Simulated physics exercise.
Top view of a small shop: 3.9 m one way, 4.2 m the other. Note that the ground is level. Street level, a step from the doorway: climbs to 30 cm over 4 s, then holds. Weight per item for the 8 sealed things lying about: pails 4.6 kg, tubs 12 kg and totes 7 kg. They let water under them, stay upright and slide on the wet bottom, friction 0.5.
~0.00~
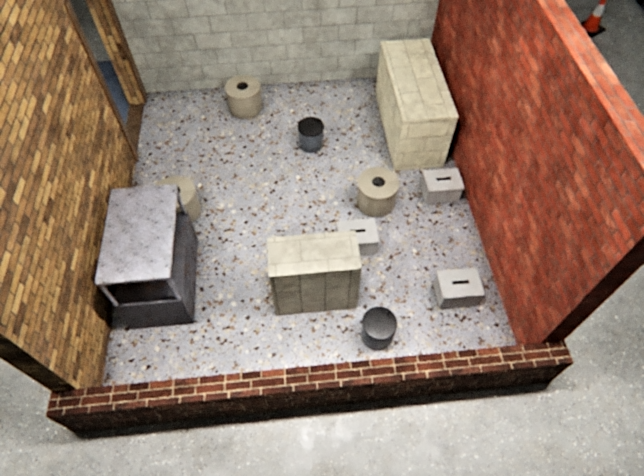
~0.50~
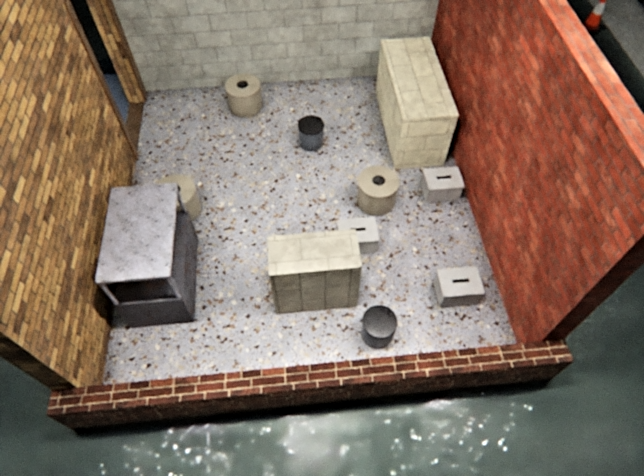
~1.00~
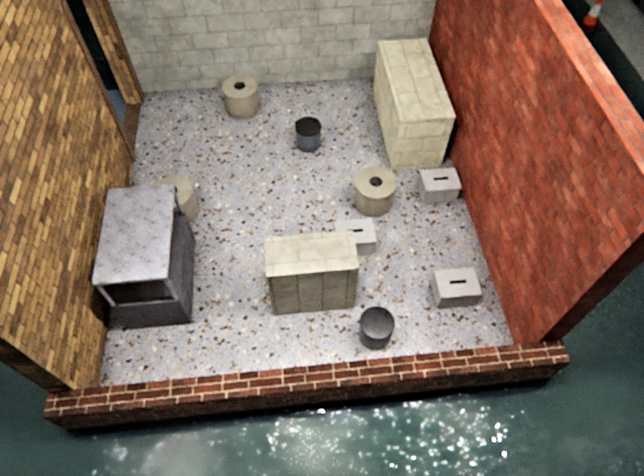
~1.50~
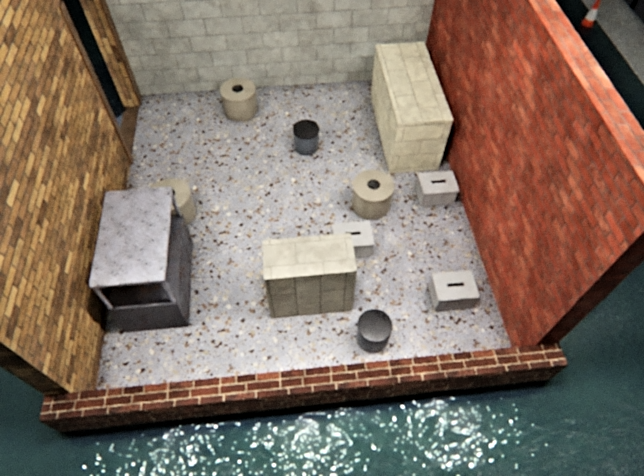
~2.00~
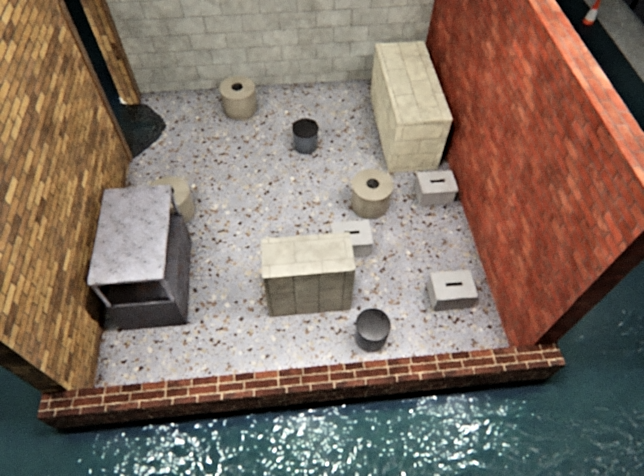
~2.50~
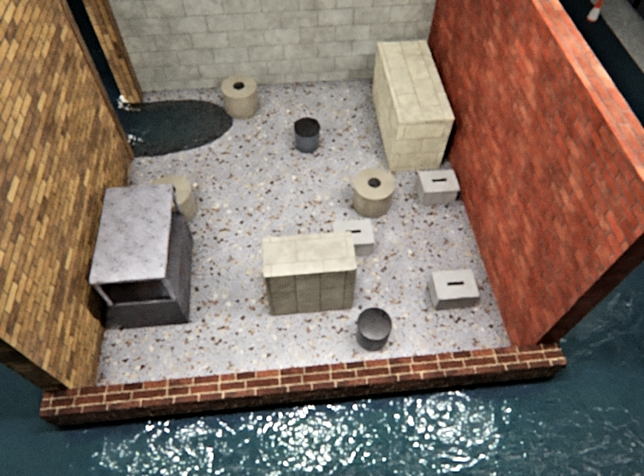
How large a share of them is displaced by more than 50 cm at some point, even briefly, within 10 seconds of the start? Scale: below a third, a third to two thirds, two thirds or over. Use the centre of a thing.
Upper band.
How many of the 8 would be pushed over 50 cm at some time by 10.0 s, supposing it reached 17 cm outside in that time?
You'd get 3 in that case.
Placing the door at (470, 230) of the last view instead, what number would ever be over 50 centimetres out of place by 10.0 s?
6.
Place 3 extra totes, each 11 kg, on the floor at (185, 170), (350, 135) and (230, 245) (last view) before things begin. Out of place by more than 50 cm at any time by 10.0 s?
Order as asked - falls below the limit, exceeds the limit, falls below the limit.
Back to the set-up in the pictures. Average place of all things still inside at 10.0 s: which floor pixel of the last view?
Averaged position, last view: Near pixel (272, 300).
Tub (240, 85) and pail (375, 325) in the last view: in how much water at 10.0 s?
Around 10 cm and 11 cm.
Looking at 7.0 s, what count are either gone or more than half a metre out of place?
I count 6 of them.
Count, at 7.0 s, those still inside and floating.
I count 4.
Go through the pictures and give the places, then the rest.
A pail at (311, 126), on the bottom; a tub at (174, 192) rests on the ground; water covers 0.0 m2; 0 of 8 have shifted, in the first picture.
A pail at (311, 124), on the bottom; a tub at (174, 190) rests on the ground; 0.0 m2 under water; 0 of 8 have shifted, in the second picture.
A pail at (308, 126) rests on the ground; a tub at (171, 192), on the bottom; water covers 0.0 m2; 0 of 8 have shifted, in the third picture.
A pail at (306, 129), on the bottom; a tub at (169, 194), on the bottom; water covers 0.0 m2; 0 of 8 have shifted, in the fourth picture.
A pail at (305, 127), on the bottom; a tub at (168, 192), on the bottom; water covers 0.2 m2; 0 of 8 have shifted, in the fifth picture.
A pail at (307, 126), on the bottom; a tub at (169, 191), on the bottom; 1.0 m2 under water; 0 of 8 have shifted, in the sixth picture.
After 3.5 s 0 of 8 are over 50 cm from their spots; 0 afloat.
After 4.5 s 2 of 8 are over 50 cm from their spots; 0 afloat.
After 7.0 s 6 of 8 are over 50 cm from their spots; 4 afloat.
After 10.0 s 6 of 8 are over 50 cm from their spots, and 7 have been at some point; 7 afloat.
